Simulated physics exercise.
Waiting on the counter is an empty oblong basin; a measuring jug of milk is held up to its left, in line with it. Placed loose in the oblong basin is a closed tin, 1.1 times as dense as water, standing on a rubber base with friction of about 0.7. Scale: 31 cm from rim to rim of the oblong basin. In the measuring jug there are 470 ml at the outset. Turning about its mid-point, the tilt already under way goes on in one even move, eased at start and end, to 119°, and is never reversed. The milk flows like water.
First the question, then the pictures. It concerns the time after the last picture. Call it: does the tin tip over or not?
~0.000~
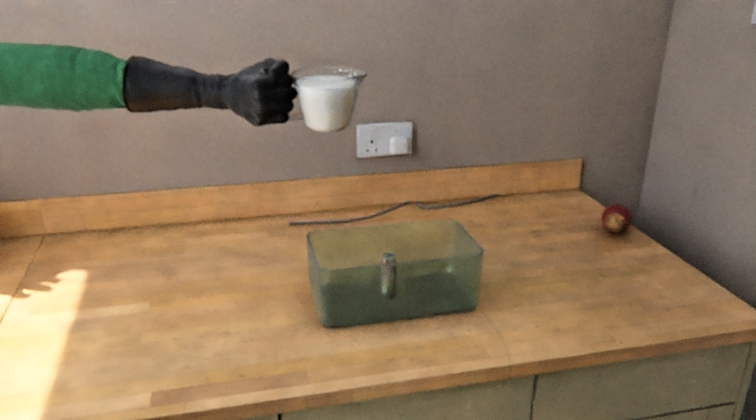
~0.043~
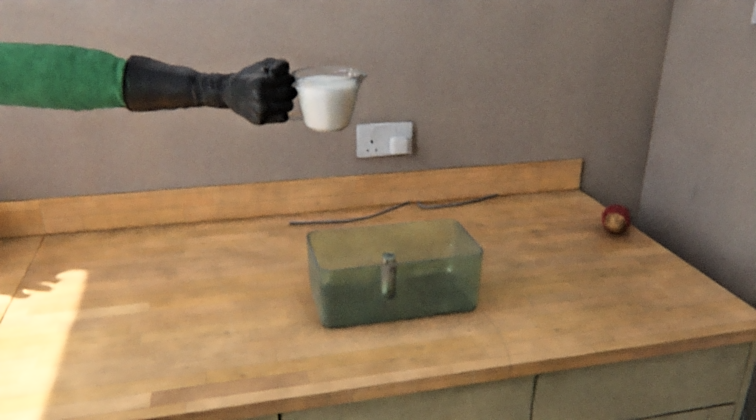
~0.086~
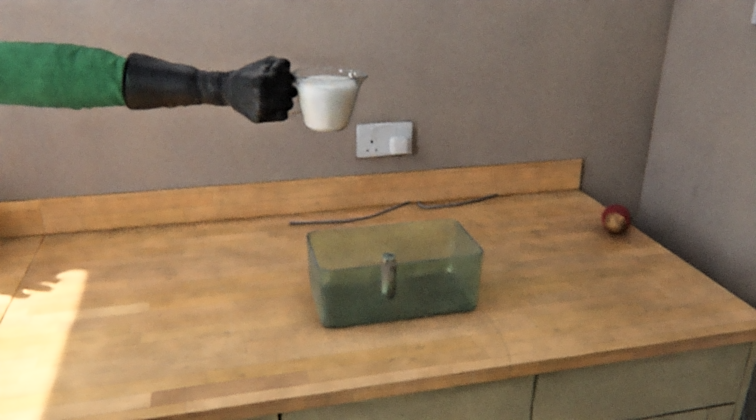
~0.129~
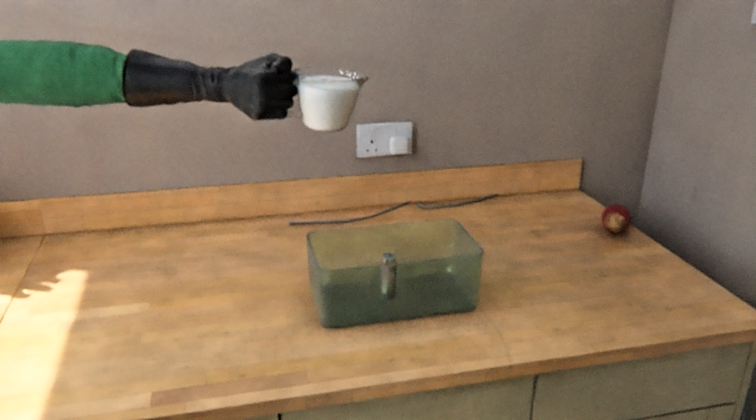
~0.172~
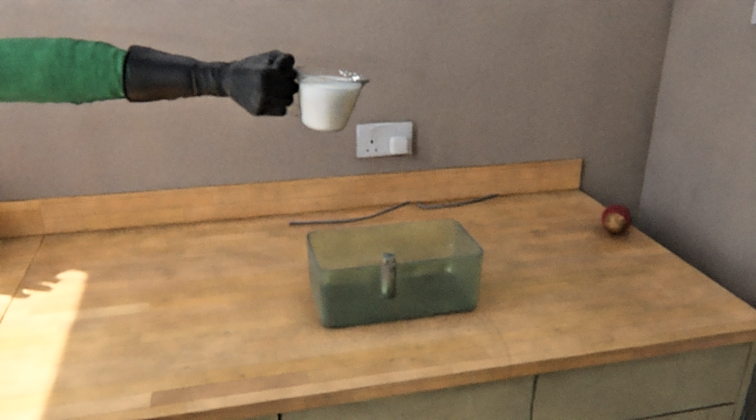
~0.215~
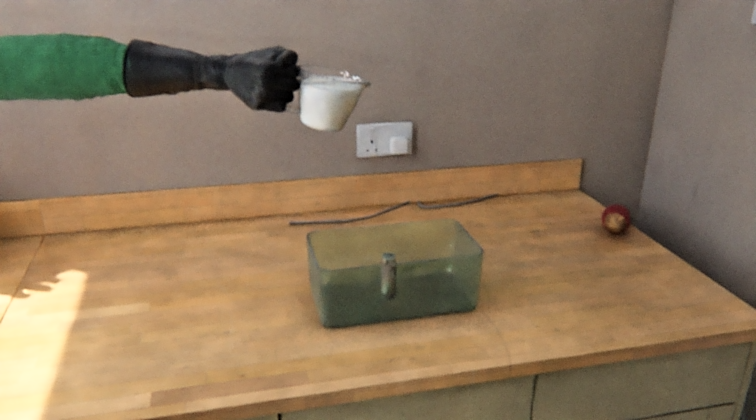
It does not.
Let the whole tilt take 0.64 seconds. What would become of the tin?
The tin would stay balanced.
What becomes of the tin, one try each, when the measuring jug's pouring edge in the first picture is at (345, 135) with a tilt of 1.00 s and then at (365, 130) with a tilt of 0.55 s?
Trial 1 - tin tips; trial 2 - tin tips.
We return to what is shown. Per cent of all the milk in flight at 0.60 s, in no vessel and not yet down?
Estimate: About 44 % of all of it.
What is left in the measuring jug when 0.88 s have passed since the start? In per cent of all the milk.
I reckon near 1 per cent still sits there.
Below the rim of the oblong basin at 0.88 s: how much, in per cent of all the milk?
It works out near 74 per cent.
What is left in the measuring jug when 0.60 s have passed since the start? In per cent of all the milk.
Close to 50 percent of the liquid remains at that time.
Then, 0.60 s in, the tilt is 78° and 50 per cent is still to pour; the tin stands where it began.
Then, 0.88 s in, the tilt is 115° and 1 per cent is still to pour; the tin stands where it began.
Then, 1.18 s in, the tilt is 119° and 0 per cent is still to pour; the tin stands where it began.
Then, 1.50 s in, the tilt is 119° and 0 per cent is still to pour; the tin stands where it began.
Finally, the tin stands where it began.
